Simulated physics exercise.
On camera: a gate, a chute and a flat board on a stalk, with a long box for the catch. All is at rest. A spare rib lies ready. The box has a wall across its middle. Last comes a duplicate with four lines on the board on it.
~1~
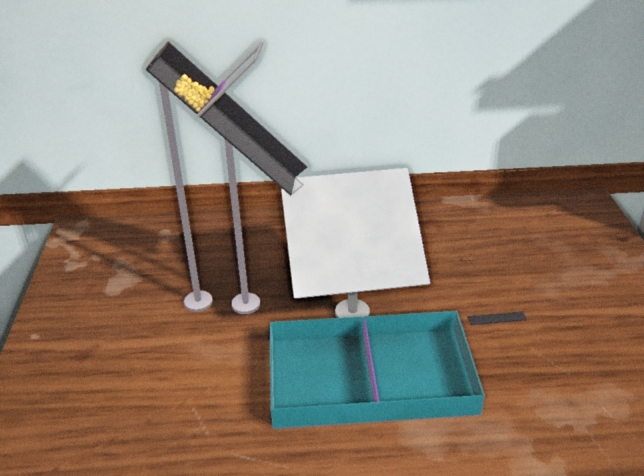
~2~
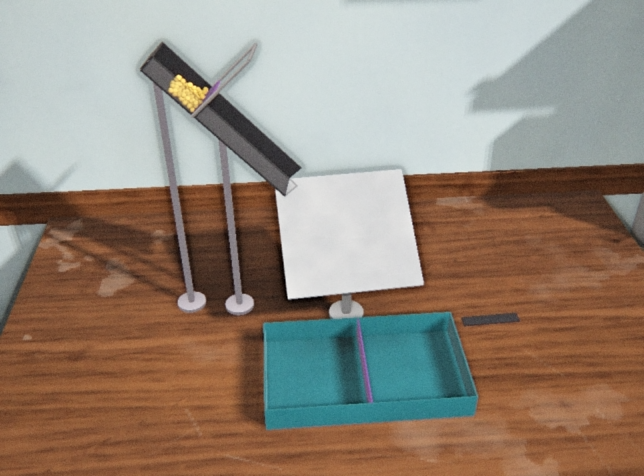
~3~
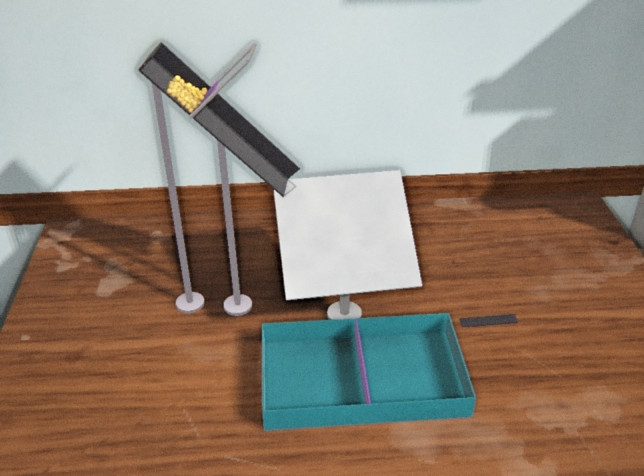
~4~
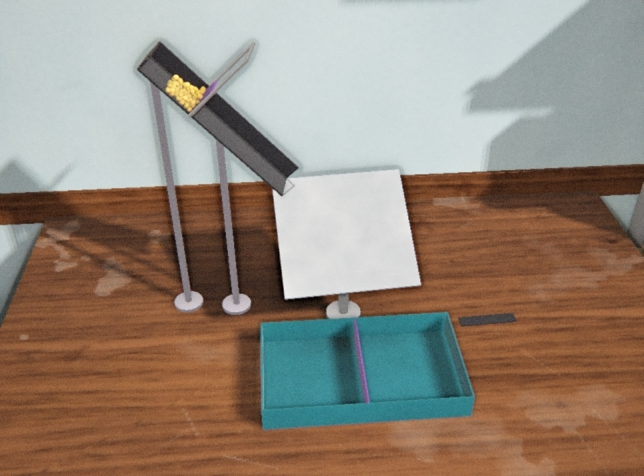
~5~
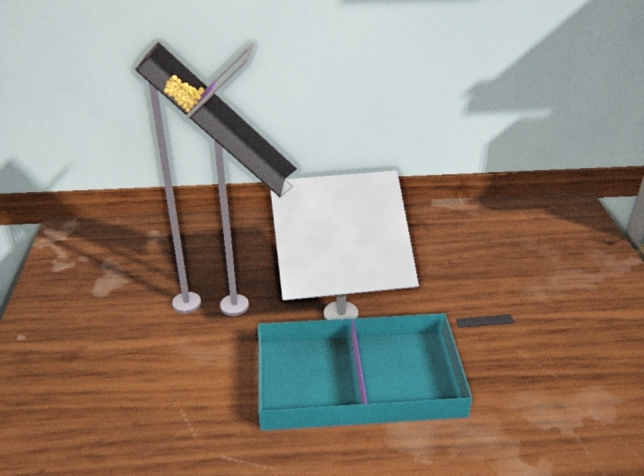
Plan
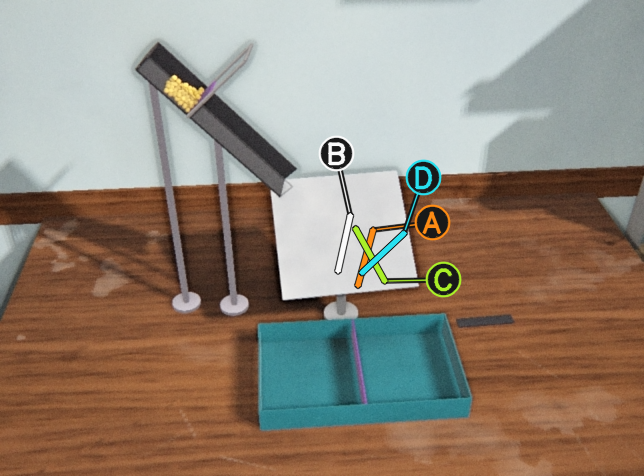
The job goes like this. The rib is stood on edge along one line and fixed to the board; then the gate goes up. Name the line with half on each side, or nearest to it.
Go for D.
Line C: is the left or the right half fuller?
Right.
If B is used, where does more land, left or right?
Left.
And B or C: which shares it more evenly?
That would be C.
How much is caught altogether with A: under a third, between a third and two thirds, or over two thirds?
Over two thirds.
On the marked copy, line A from (373, 229) to (357, 285); line B from (350, 215) to (338, 271); line C from (355, 228) to (384, 281); line D from (404, 233) to (362, 272).
If A is chosen, of what is caught, all but a few in the left half, a small share in the right.
If B is chosen, of what is caught, all but a few in the left half, a small share in the right.
If C is chosen, of what is caught, close to a quarter in the left half, the bulk in the right.
If D is chosen, of what is caught, close to half in the left half, close to half in the right.
